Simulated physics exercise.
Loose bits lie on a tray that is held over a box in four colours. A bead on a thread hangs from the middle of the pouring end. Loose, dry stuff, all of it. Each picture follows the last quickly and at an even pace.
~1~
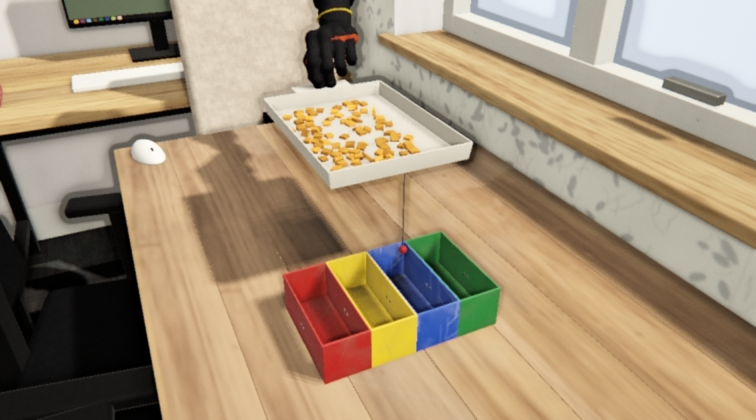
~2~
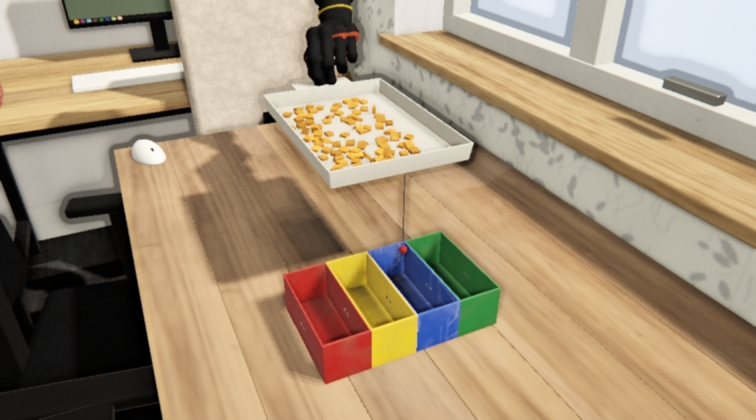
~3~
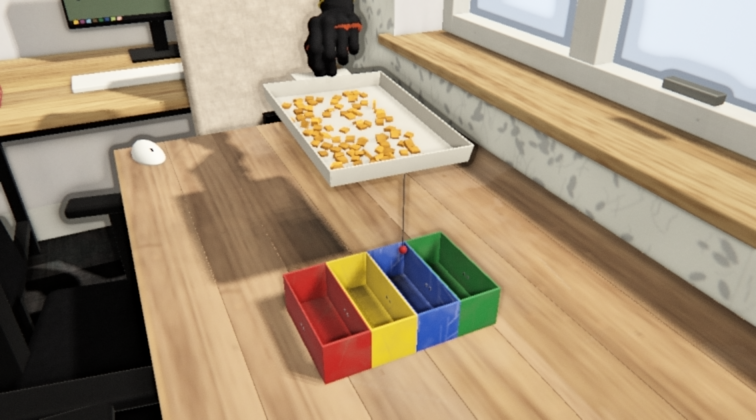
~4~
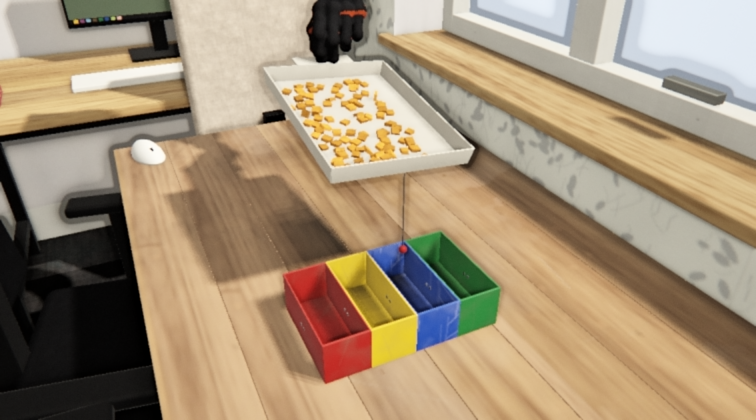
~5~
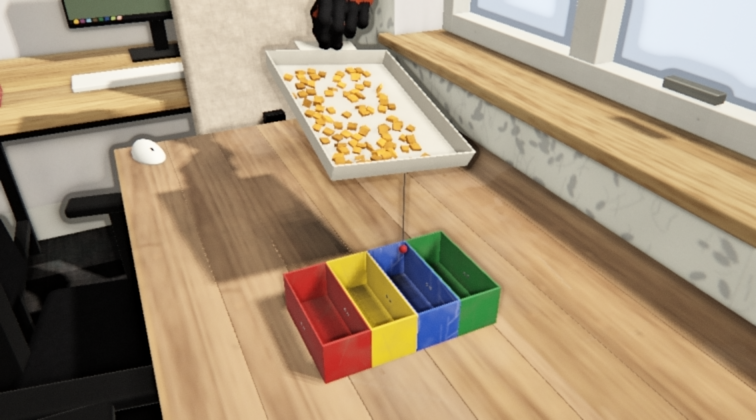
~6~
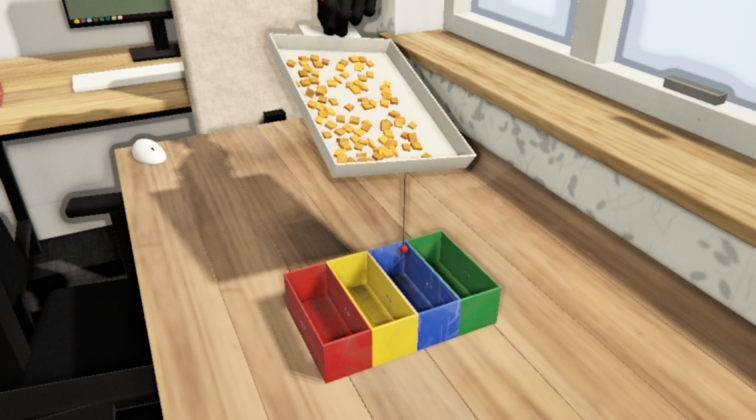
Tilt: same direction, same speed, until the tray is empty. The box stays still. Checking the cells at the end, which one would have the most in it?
The green cell would have the most in it.
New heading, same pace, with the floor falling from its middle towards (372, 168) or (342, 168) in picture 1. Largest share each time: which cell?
Try 1 - that yellow cell / try 2 - the cell in yellow.
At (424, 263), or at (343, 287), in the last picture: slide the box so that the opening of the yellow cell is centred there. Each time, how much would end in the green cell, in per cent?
Roughly 0 per cent, and 20 per cent.
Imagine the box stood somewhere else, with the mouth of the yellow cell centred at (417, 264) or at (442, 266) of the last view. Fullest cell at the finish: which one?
Result 1: The blue one; result 2: Blue.
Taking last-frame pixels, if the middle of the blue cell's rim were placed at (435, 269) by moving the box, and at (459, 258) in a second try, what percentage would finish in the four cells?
Trial 1 near 100 %, trial 2 near 100 %.
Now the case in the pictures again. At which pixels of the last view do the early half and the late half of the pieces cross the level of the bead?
Half one: (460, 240), half two: (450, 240).
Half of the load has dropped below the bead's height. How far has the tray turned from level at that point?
Near 115 degrees.
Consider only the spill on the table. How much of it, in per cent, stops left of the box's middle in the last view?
Close to 0 %.
Shortly afterwards, tray tipped steeply; all but a few on the tray; only a few falling or outside the box.
Next, tray tipped past a quarter turn; near two thirds on the tray; a little in the green cell; near a quarter falling or outside the box.
Some moments later, tray tipped past a quarter turn; near two thirds in the green cell; a little in the blue cell; near a third falling or outside the box.
In the end, tray tipped past a quarter turn; near two thirds in the green cell; a little in the blue cell; none at all in the red cell; none at all in the yellow cell; near a third outside the box.
